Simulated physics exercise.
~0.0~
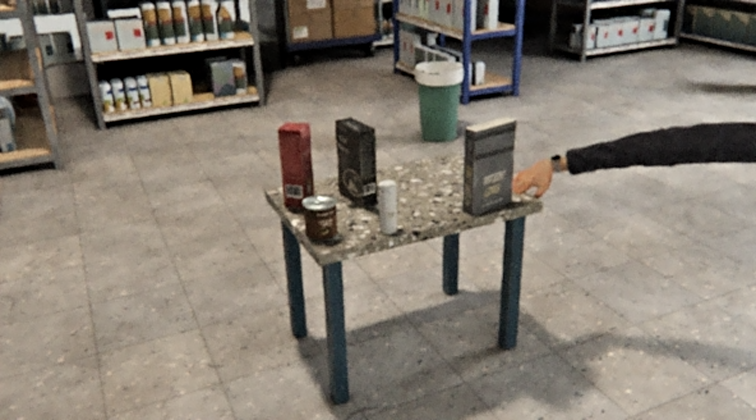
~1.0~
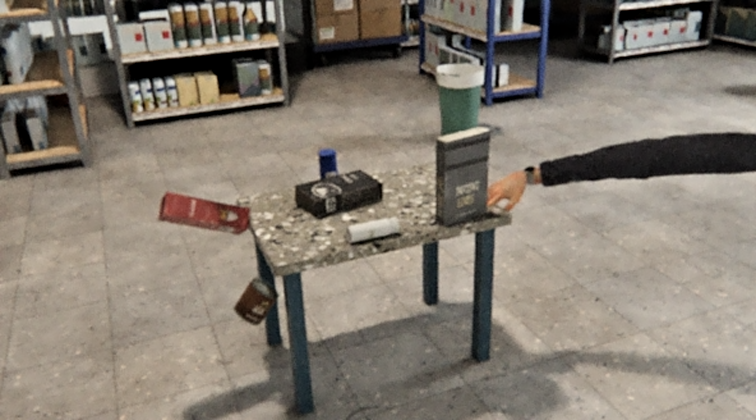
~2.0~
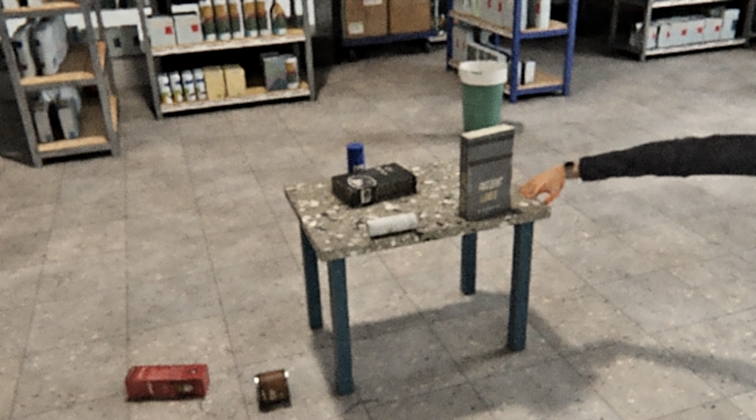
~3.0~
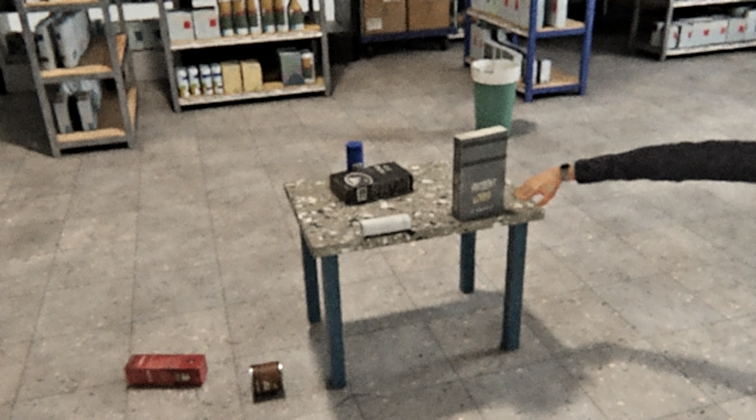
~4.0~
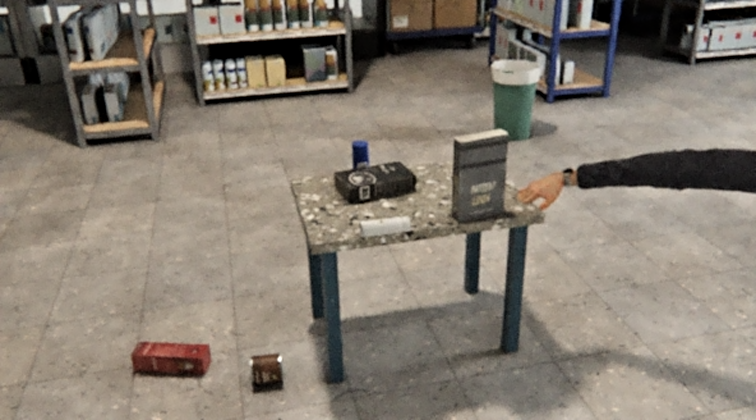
A red carton and a brown tin fall off a jolted table beside a hand.
